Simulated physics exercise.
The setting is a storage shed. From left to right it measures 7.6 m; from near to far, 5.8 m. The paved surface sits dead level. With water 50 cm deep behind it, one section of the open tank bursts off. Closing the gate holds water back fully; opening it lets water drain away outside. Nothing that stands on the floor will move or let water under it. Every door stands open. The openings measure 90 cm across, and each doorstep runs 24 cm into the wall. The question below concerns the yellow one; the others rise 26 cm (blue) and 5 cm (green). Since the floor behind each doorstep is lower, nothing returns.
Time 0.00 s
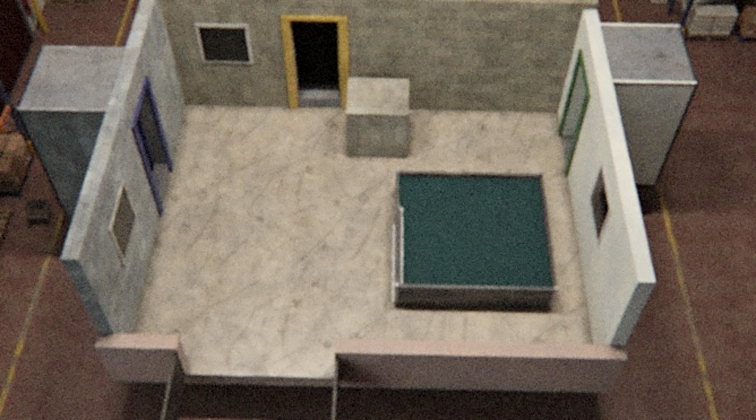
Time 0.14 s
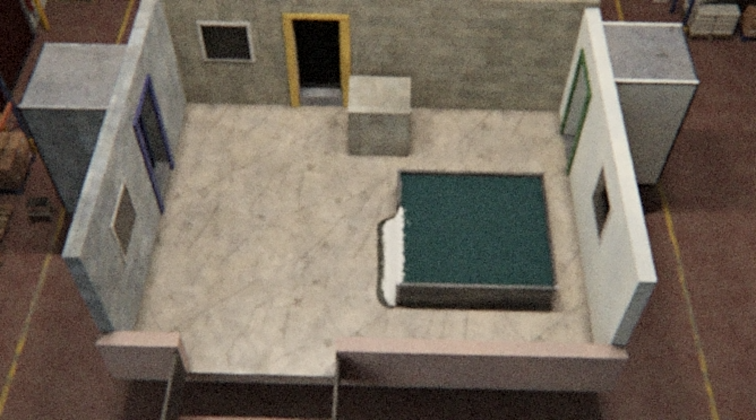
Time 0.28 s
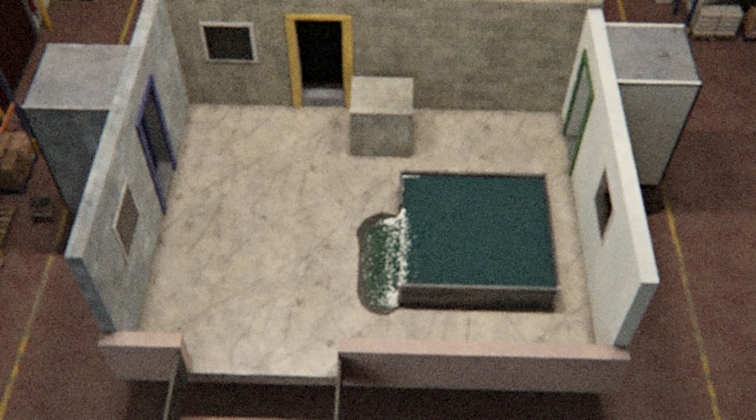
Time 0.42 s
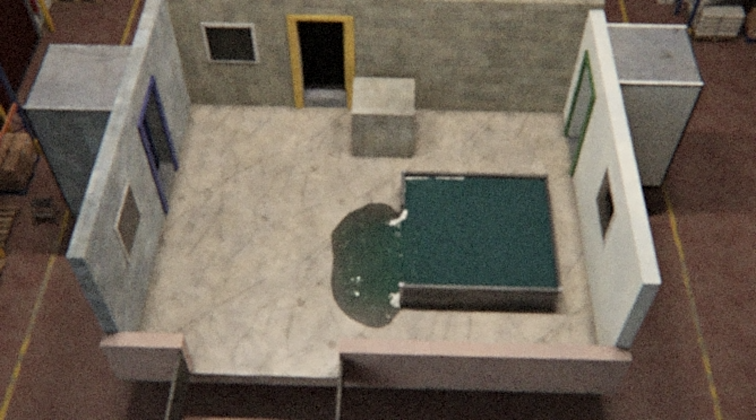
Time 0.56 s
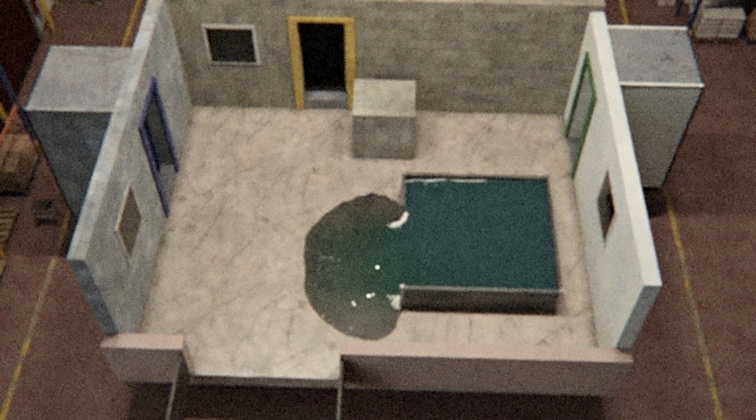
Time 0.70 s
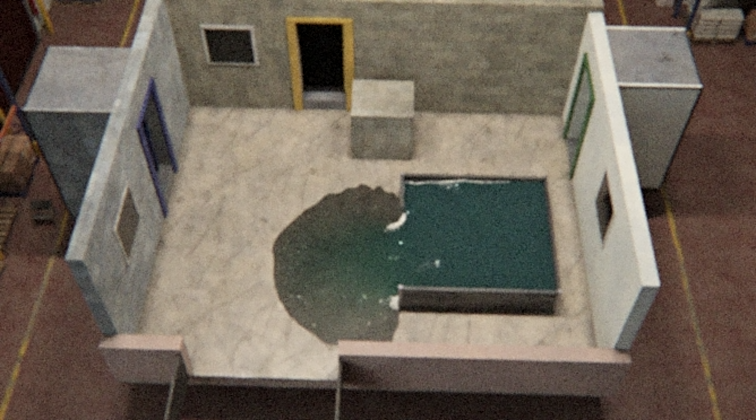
At the start, a walled tank of still, dark green water sits at the right of a pale-floored, roofless room with open doorways. White, foamy water bursts through its left side, then a dark, rounded puddle spreads leftward across the dry floor, growing steadily wider.
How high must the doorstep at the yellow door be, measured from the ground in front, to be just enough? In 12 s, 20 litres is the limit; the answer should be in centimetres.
About 8 cm.
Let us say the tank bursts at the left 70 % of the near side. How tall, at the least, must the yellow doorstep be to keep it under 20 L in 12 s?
Close to 8.5 cm at the least.
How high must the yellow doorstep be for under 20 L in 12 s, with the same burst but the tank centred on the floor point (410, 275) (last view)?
About 9.5 cm.
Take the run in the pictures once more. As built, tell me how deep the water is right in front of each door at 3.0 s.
Door by door in cm - yellow 0, blue 16, green 0.
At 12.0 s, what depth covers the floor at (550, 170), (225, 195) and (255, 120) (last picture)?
Depths in order: 4 / 6 / 8 cm.
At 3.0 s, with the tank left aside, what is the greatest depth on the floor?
Up to some 28 centimetres, I'd say.
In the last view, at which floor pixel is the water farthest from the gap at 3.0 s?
The tip of the flood lies near (189, 114).
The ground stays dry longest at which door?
Green.
After 1.4 s water covers 30 % of the floor, deepest (26 cm) near (389, 283); it has not reached the yellow door.
After 3.0 s water covers 50 % of the floor, deepest (28 cm) near (176, 361); it has not reached the yellow door.
After 12.0 s water covers 80 % of the floor, deepest (10 cm) near (347, 137); 9 cm at the yellow door, 0 litres in over its 27 cm doorstep.
At the yellow door as built, the water arrived by 4.6 s and peaked near 13 cm at 9.2 s.
Run again over the same 12 s with other heights there, 30 litres in over 7 cm, 10 litres over 9.5 cm. The limit of 20 litres is kept from about 8 cm up.
